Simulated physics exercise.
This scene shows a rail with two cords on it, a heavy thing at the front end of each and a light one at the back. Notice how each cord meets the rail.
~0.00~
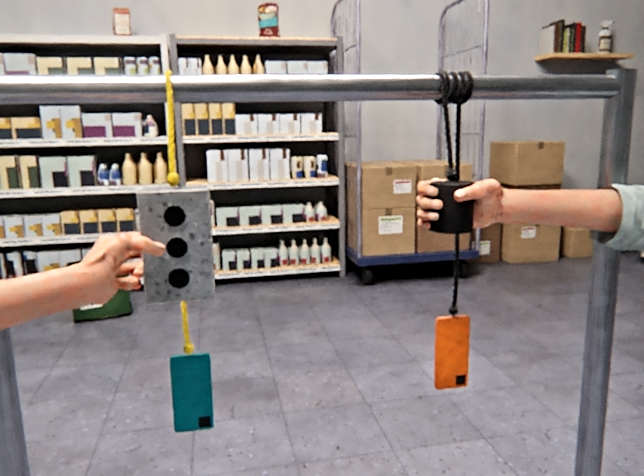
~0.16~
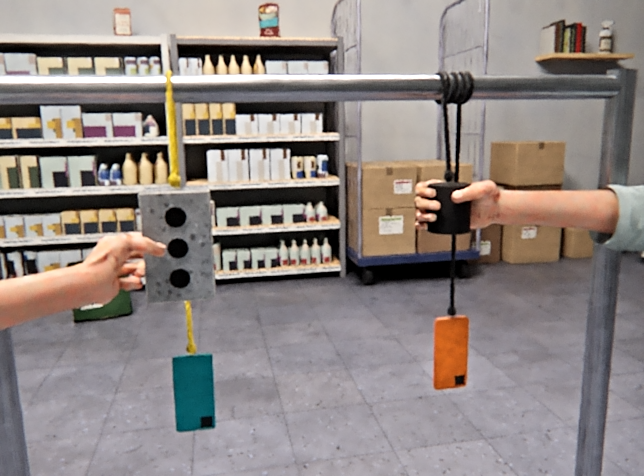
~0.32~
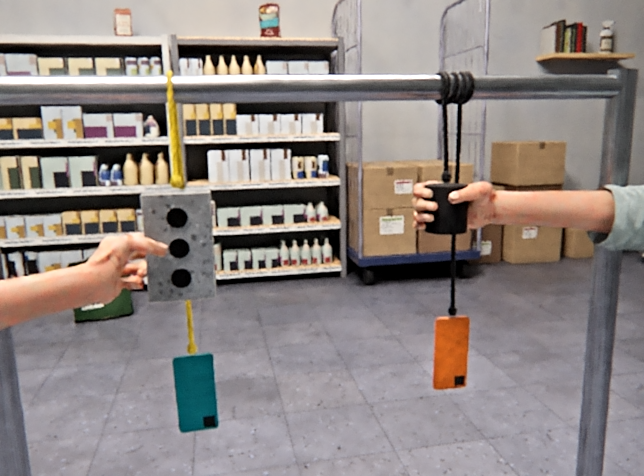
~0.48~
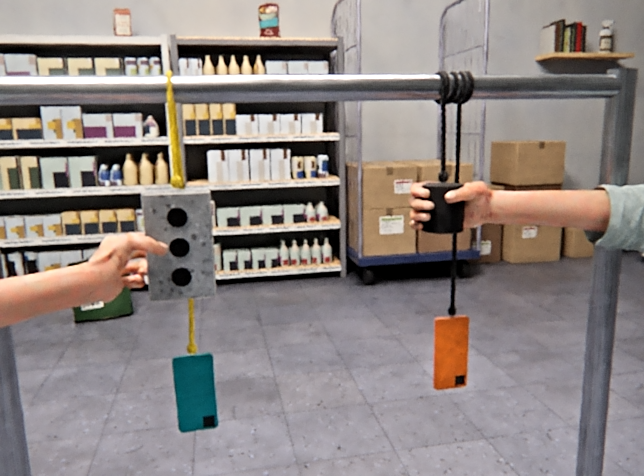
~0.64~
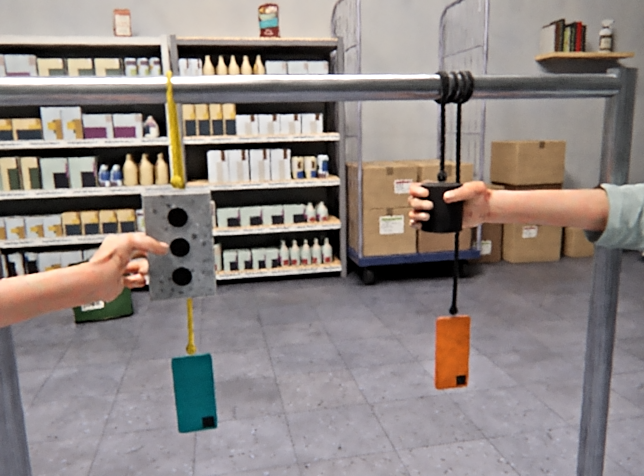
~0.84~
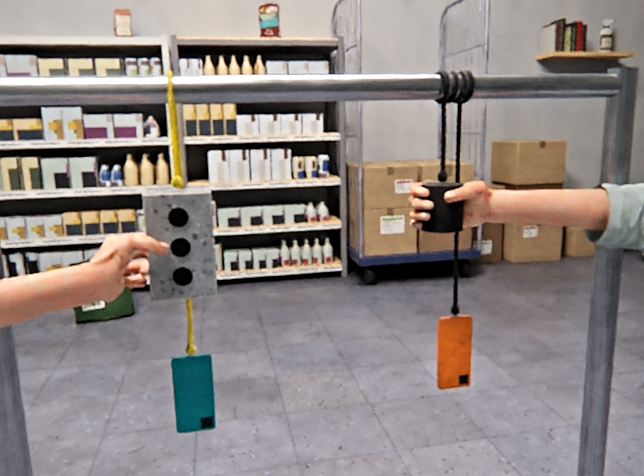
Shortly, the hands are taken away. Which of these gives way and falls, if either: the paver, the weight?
Looking at each: The paver falls, the weight does not fall.
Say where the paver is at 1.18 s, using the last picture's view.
I'd say it sits close to (190, 351).
Around 1.18 s, paver dropping near (190, 351); weight in the air near (443, 200).
Around 1.46 s, paver on the floor; weight in the air near (443, 202).
Finally, paver on the floor; weight in the air near (443, 199). The paver drops and the weight keeps its height.
